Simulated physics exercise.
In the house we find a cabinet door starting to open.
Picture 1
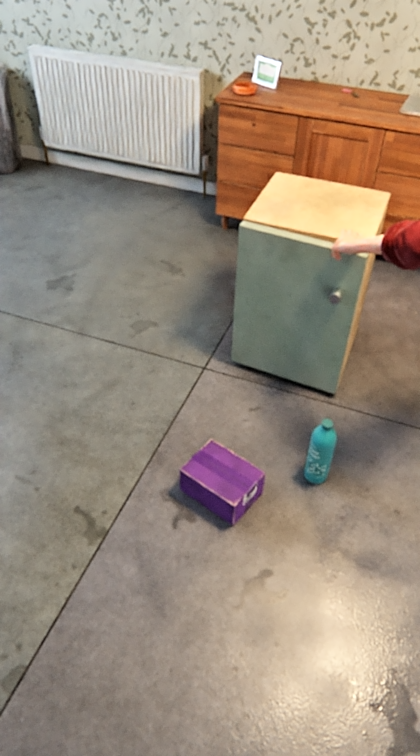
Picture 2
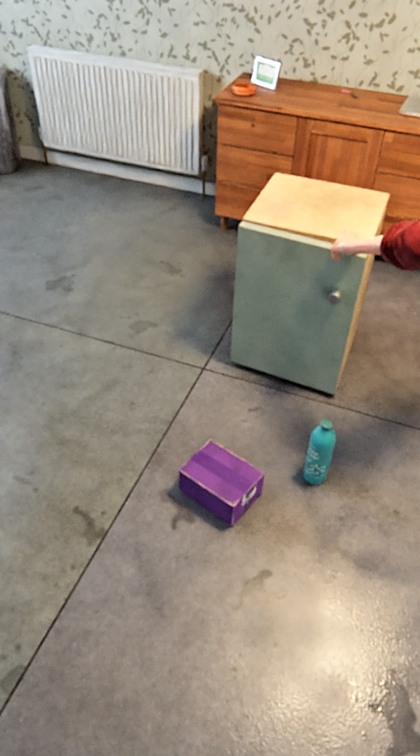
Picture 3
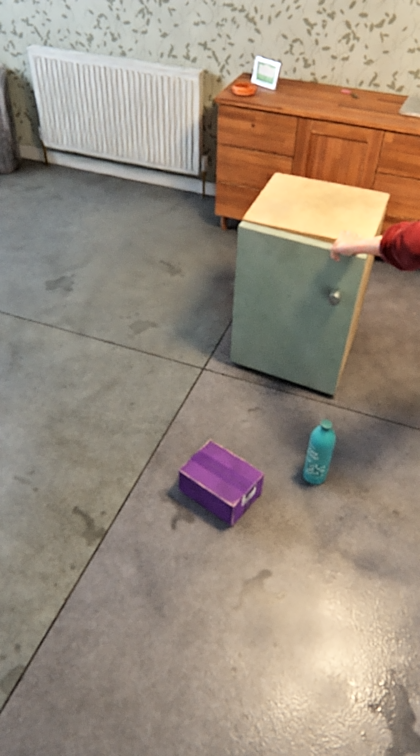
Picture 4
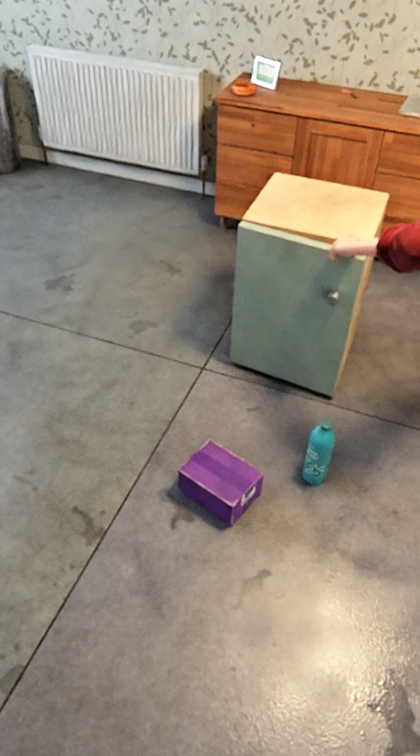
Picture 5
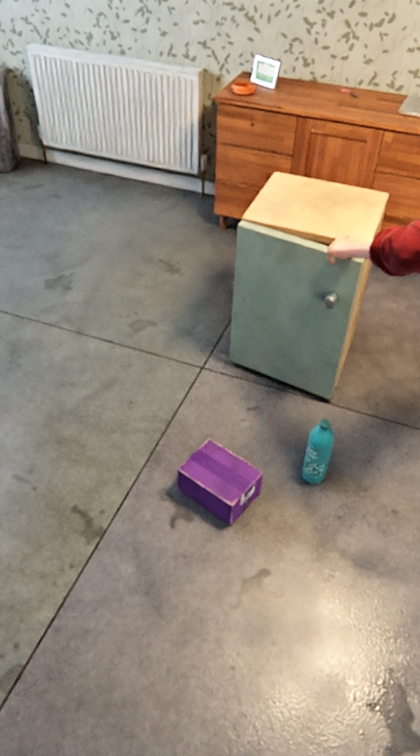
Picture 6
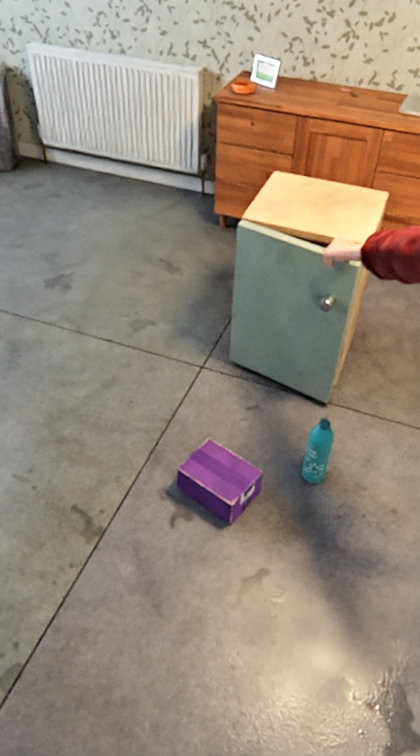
In a room with a grey floor, a hand rested on the top edge of a small green cabinet door, then slowly pulled it slightly open, while a purple parcel and turquoise bottle stayed still.
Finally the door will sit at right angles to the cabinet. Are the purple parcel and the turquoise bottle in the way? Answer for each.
In the end the purple parcel escapes contact, the turquoise bottle escapes contact.
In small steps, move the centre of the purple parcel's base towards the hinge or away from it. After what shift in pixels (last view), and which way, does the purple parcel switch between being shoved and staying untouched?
Raise it by 20 pixels in the picture and it flips.
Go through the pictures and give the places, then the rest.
Door 4° open; purple parcel (222, 481); turquoise bottle (321, 450); door (290, 317), in the first frame.
Door 4° open; turquoise bottle (320, 451); door (289, 317), in the second frame.
Door 4° open; purple parcel (221, 482); door (288, 318), in the third frame.
Door 6° open; turquoise bottle (320, 451); door (288, 318), in the fourth frame.
Door 9° open; purple parcel (220, 481); door (286, 319), in the fifth frame.
Door 12° open; purple parcel (220, 480); turquoise bottle (319, 449); door (284, 320), in the sixth frame.
Then, 0.58 s after the last picture, door 39° open; purple parcel at rest near (220, 480); turquoise bottle at rest near (319, 449).
Then, 1.28 s after the last picture, door 71° open; purple parcel at rest near (220, 480); turquoise bottle at rest near (319, 449).
Then, 1.86 s after the last picture, door 90° open; purple parcel at rest near (220, 480); turquoise bottle at rest near (319, 449).
At rest, the purple parcel stays untouched, near (220, 480); the turquoise bottle stays untouched, near (319, 449).
